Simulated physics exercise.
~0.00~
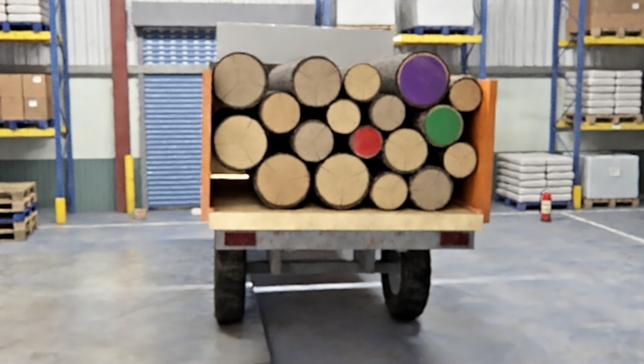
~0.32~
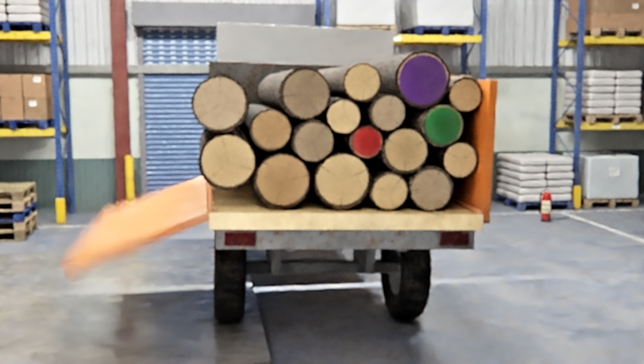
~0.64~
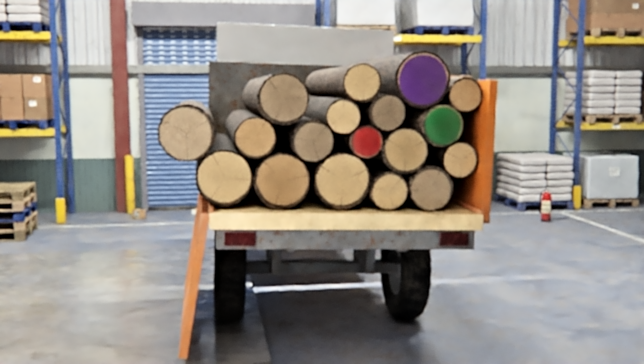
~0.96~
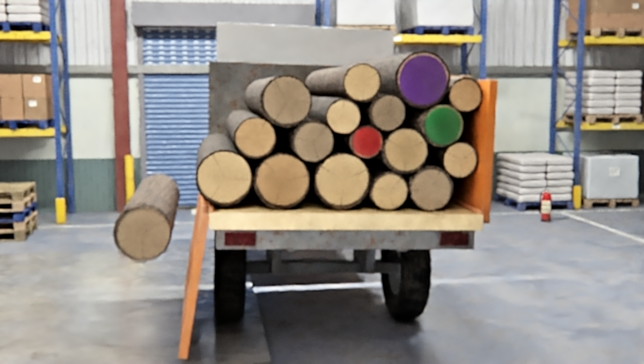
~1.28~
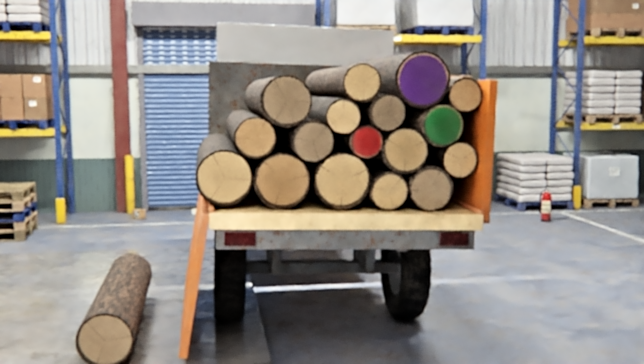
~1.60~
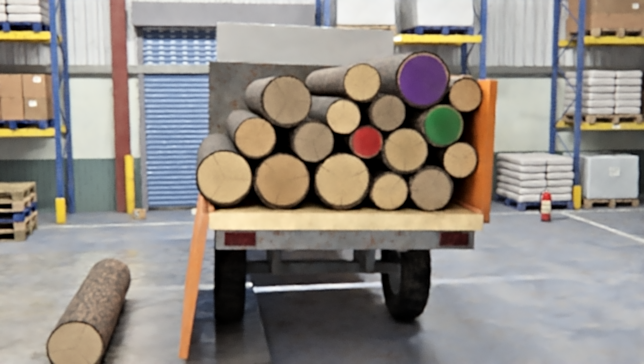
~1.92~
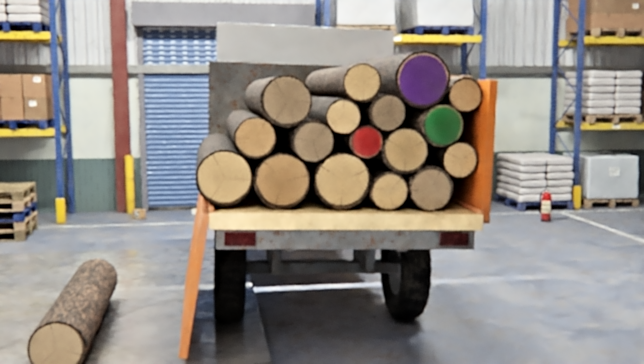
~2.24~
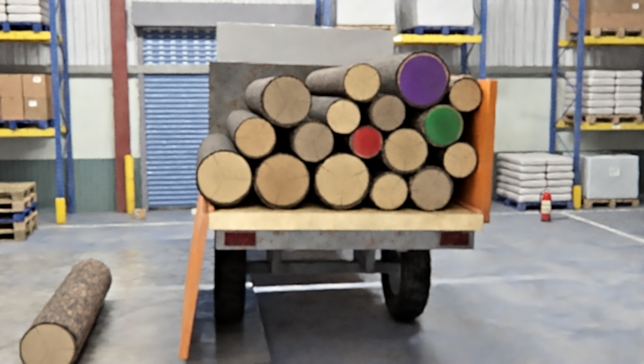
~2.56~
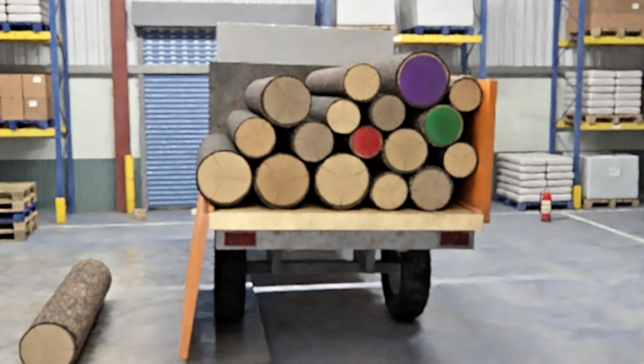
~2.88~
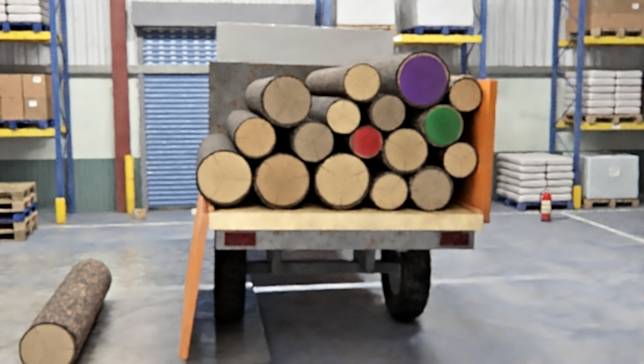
A stack of cut logs fills the back of a flatbed trailer, seen from behind in a warehouse with loaded racks on both sides. Most ends are pale wood, but a purple one sits at the upper right, a green one below it and a red one near the middle. The orange board on the left swings down and hangs, and the logs on that side shift left. One plain log tumbles off the edge, drops to the floor, rolls a little farther left and stops. The rest stay aboard, including the purple, green and red ones, beside the upright right board.
